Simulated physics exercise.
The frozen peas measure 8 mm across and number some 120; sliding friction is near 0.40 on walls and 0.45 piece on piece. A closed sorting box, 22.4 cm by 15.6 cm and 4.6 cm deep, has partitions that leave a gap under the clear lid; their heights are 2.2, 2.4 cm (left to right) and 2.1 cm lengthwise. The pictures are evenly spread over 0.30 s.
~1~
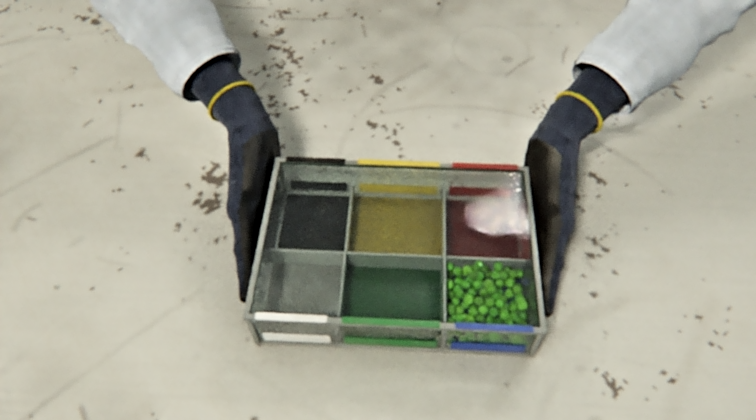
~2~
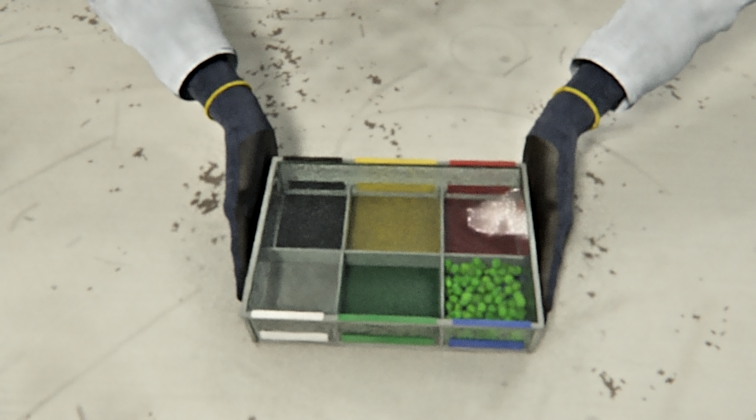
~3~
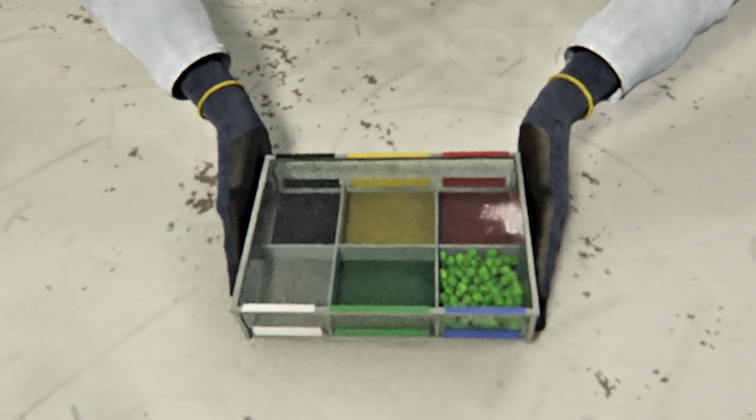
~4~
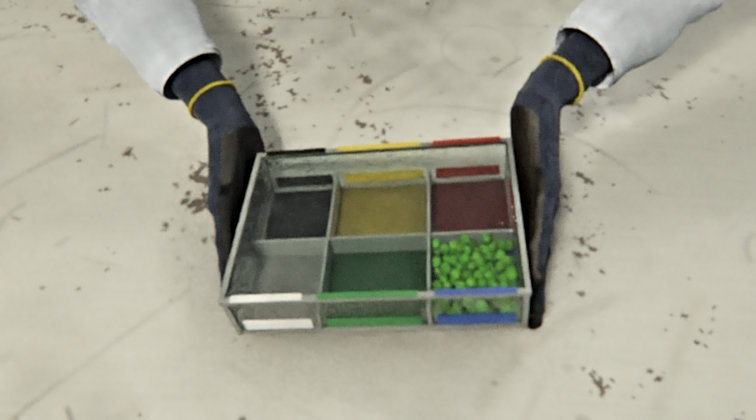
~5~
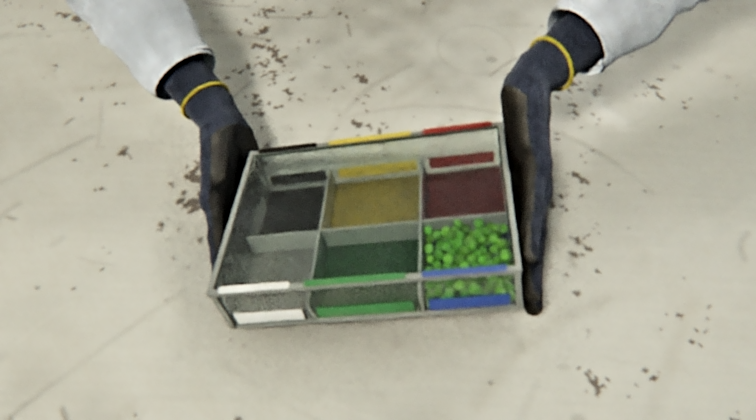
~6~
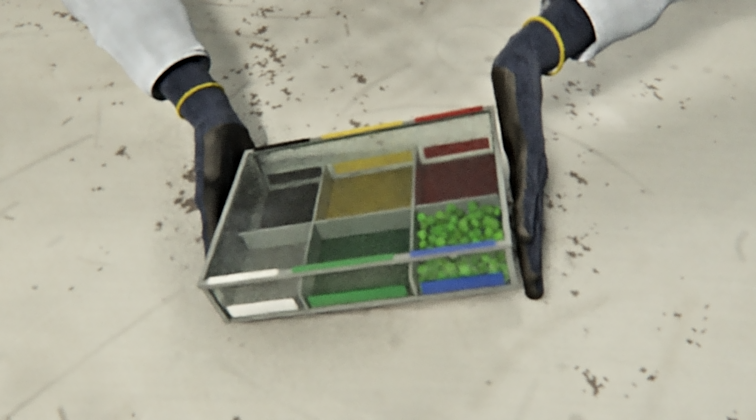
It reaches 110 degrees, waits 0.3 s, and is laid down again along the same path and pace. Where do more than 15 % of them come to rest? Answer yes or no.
Red: No, blue: No, green: No, yellow: No, white: No, black: Yes.
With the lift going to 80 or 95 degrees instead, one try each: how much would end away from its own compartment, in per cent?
Some 65 and 95 per cent.
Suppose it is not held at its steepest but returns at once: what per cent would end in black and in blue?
Then: Black 100, blue 0.
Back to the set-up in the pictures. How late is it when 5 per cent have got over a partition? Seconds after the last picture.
At about 0.65 s.
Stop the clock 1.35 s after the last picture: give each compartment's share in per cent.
Red 0, blue 0, green 0, yellow 20, white 0, black 80.
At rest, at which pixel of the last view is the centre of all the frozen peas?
Around (289, 207).
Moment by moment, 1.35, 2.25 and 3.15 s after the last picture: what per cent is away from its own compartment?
About 100, 100, 100.
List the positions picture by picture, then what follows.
The first picture shows box tilt 0 degrees, front corners at (249, 315) and (540, 329); blue 100 %.
The second picture shows box tilt 1 degrees, front corners at (246, 313) and (538, 324).
The third picture shows box tilt 5 degrees, front corners at (237, 307) and (533, 310), lowest corner left back.
The fourth picture shows box tilt 10 degrees, front corners at (225, 299) and (525, 290), lowest corner left back.
The fifth picture shows box tilt 15 degrees, front corners at (214, 291) and (516, 267), lowest corner left back.
The sixth picture shows box tilt 19 degrees, front corners at (204, 283) and (505, 242), lowest corner left back; blue 100 %.
Then, 1.35 s after the last picture, tilt 110 degrees; yellow 20 %, black 80 %.
Then, 2.25 s after the last picture, tilt 55 degrees; black 100 %.
Then, 3.15 s after the last picture, tilt 0 degrees; black 100 %.
In the end, red 0 %, blue 0 %, green 0 %, yellow 0 %, white 0 %, black 100 %.
